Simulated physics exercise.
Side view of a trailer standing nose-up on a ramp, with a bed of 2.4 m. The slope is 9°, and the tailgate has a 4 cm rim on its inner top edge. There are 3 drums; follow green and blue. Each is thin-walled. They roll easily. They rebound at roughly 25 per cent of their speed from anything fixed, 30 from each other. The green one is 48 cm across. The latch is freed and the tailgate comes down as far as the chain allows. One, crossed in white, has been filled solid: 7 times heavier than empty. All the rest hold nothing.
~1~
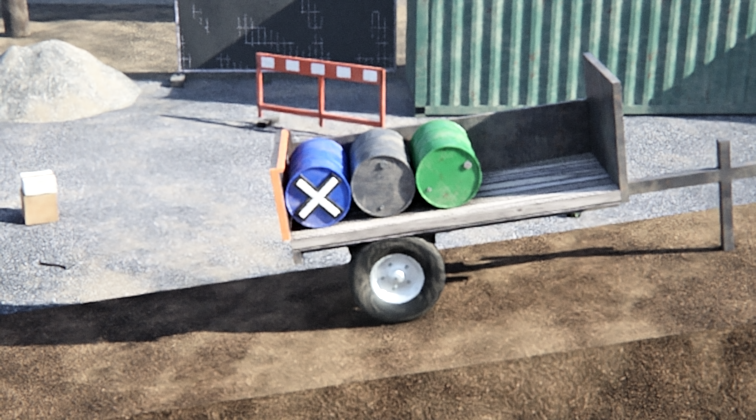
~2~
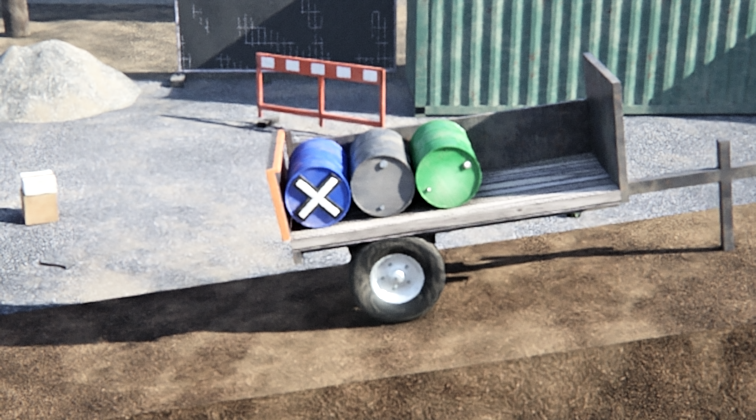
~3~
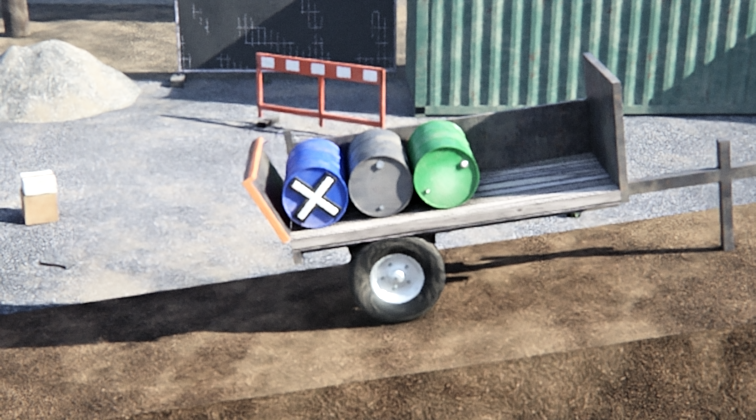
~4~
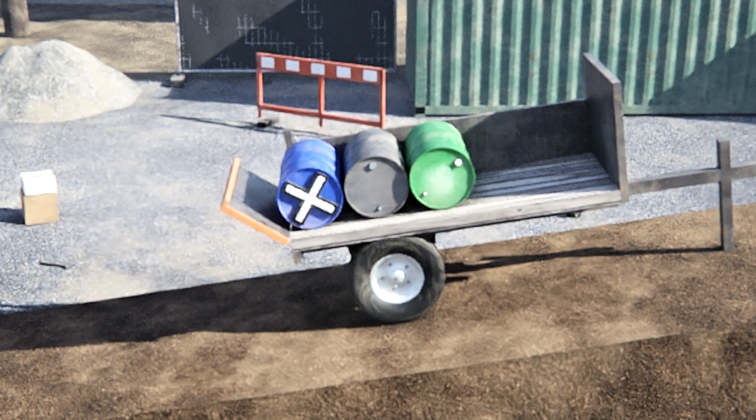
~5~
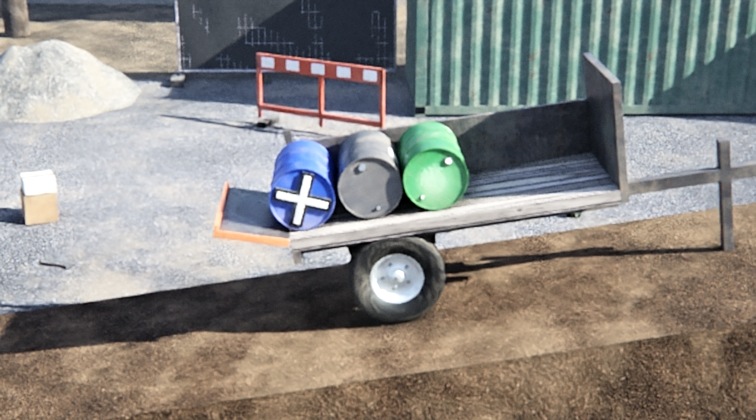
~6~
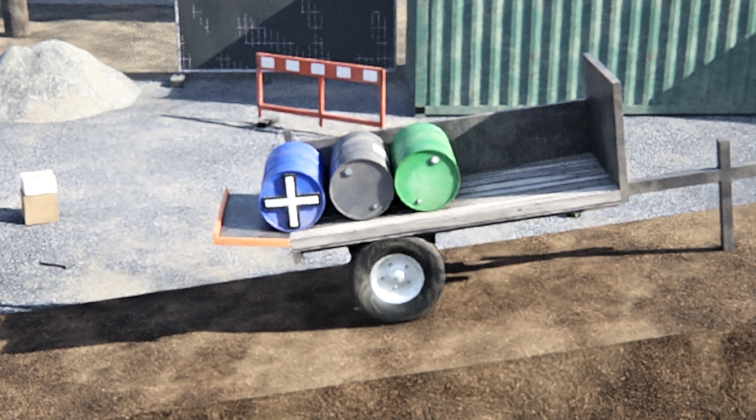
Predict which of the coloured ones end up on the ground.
The green drum stays with the vehicle, the blue remains aboard.
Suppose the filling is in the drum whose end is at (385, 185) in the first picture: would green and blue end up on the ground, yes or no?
In that case green no, blue yes.
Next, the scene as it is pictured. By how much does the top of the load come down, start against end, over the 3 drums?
Some 10 cm lower.
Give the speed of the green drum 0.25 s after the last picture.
About 0.6 m/s.
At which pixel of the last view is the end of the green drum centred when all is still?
At about (374, 189).
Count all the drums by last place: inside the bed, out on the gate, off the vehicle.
2, 1 and 0.
Then, 0.25 s past the sixth picture, green is on the bed, 90 cm short of the hinge, rolling left; blue is on the gate, 10 cm past the hinge, rolling left; 0 out so far.
Then, 0.45 s past the sixth picture, green is on the bed, 80 cm short of the hinge, rolling left; blue is on the gate, 20 cm past the hinge, rolling left; 0 out so far.
Then, 0.65 s past the sixth picture, green is on the bed, 70 cm short of the hinge, rolling left; blue is on the gate, 25 cm past the hinge, rolling left; 0 out so far.
Finally (1.35 s after the last picture), green is on the bed, 65 cm short of the hinge; blue is on the gate, 30 cm past the hinge; 0 out so far.
